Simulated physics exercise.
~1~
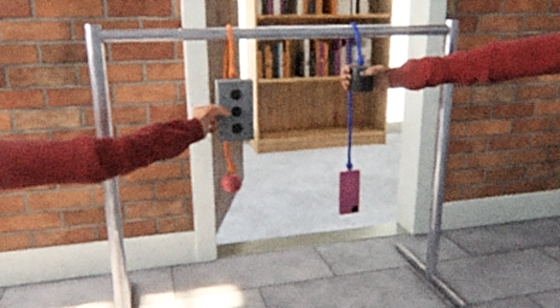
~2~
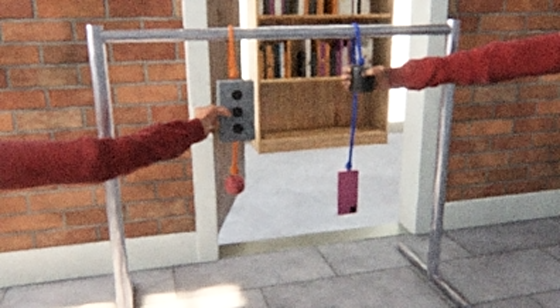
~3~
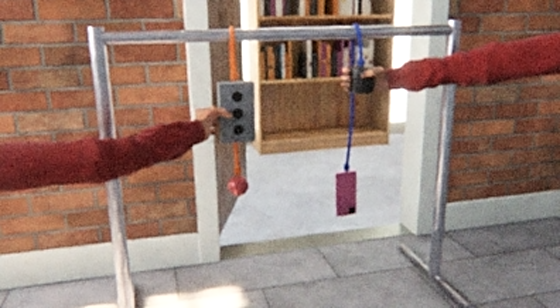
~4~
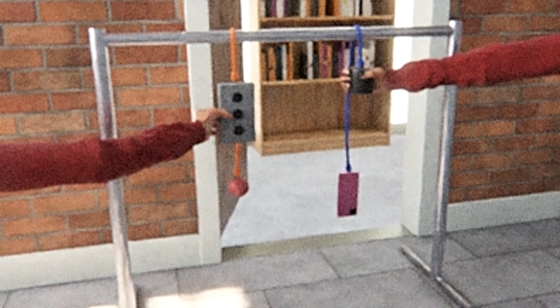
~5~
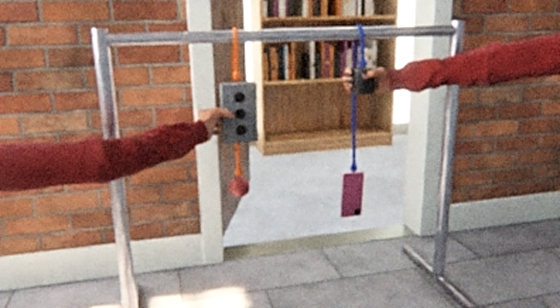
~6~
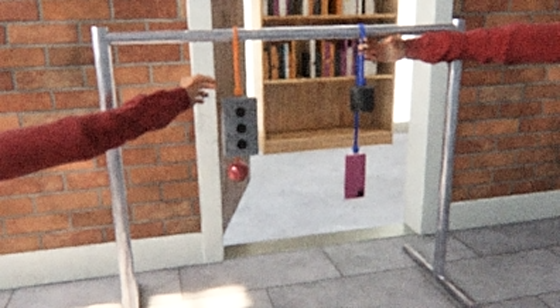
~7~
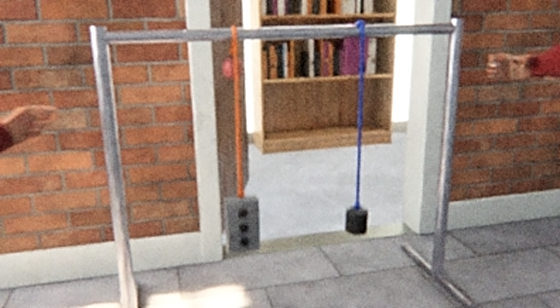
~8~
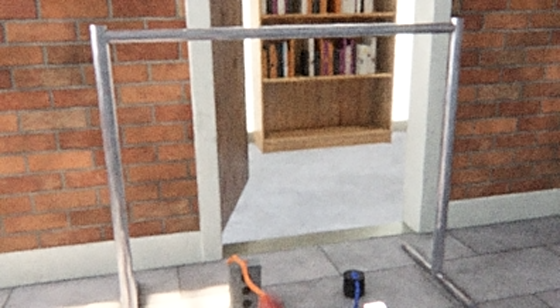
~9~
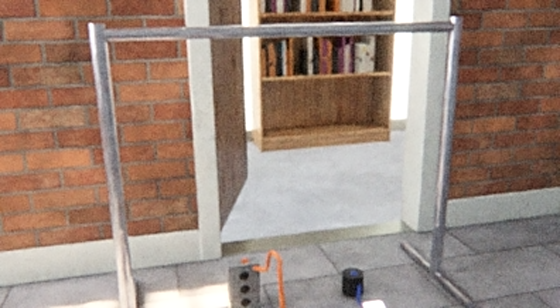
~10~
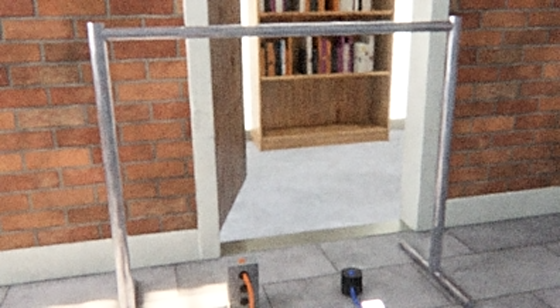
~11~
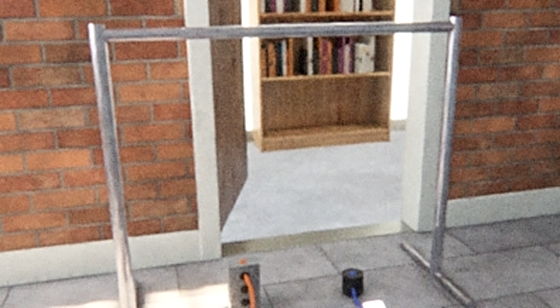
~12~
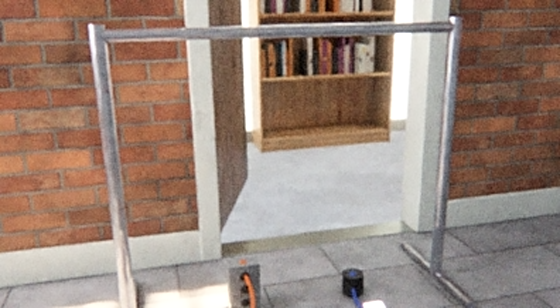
A gray block with round holes and a small black cylinder, held by two red-sleeved hands on ropes looped over a metal rail, drop when released, lifting a red ball and a pink phone, then land on the floor with the orange and blue ropes pulled down.
